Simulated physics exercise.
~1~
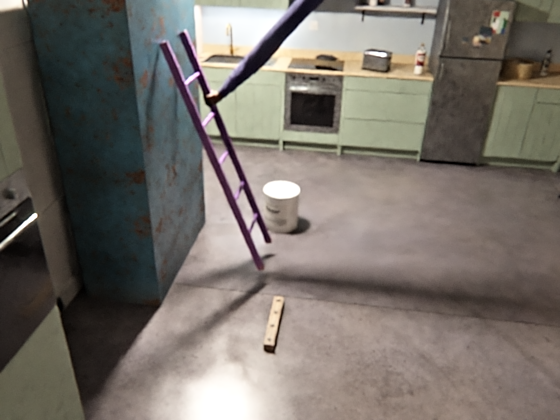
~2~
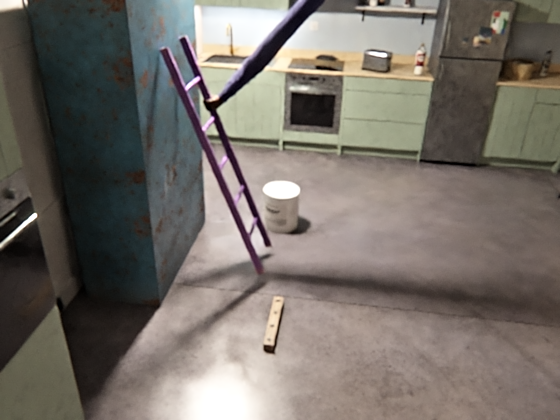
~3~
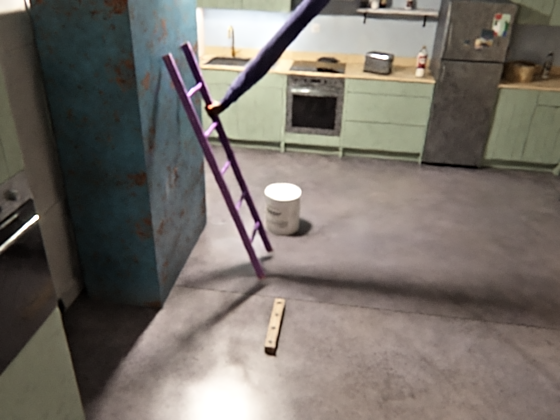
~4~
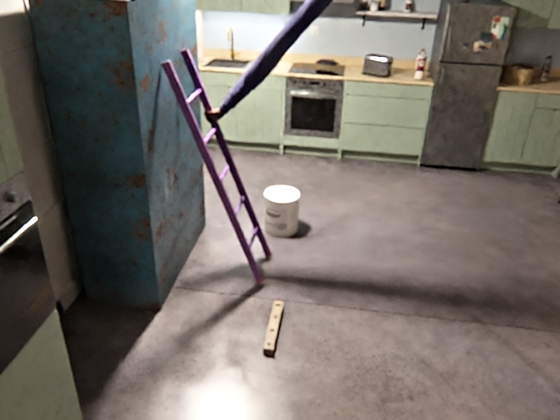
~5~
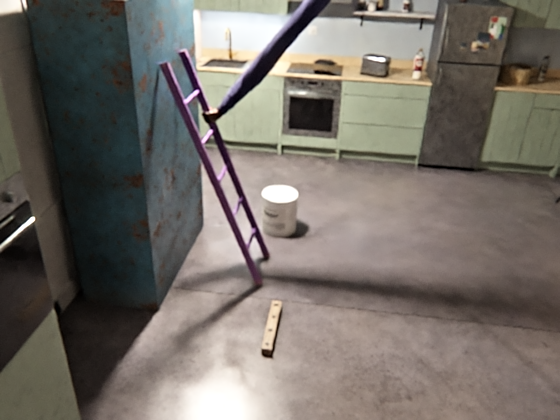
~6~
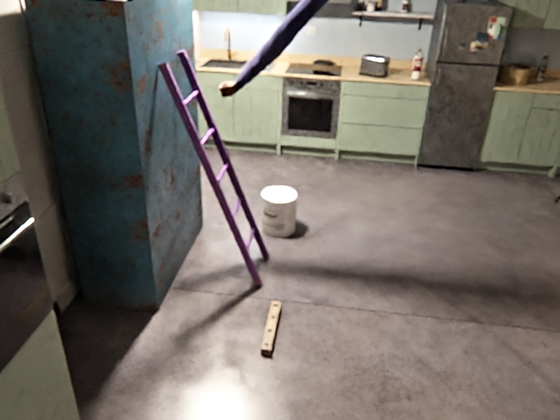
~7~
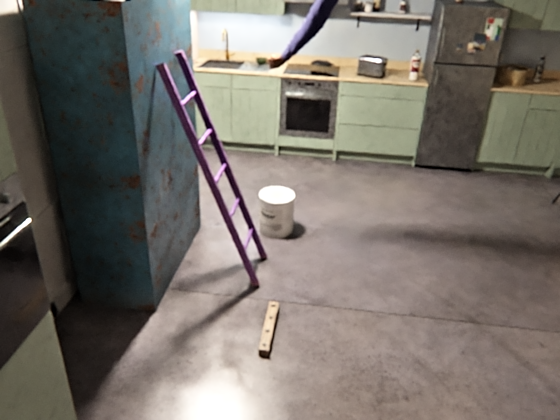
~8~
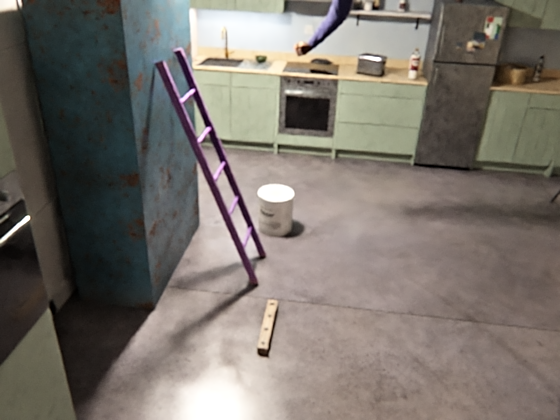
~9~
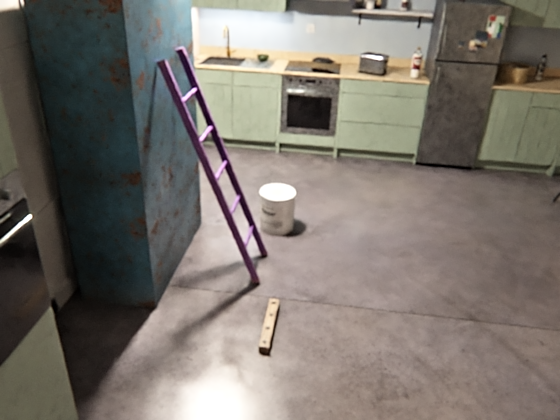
In this clip, a hand reaching in from the top holds a purple ladder-like gate leaning against a rusty blue-green column in a kitchen, then lets go and withdraws, and the gate stays propped up, with the white pail and the batten on the floor unmoved.
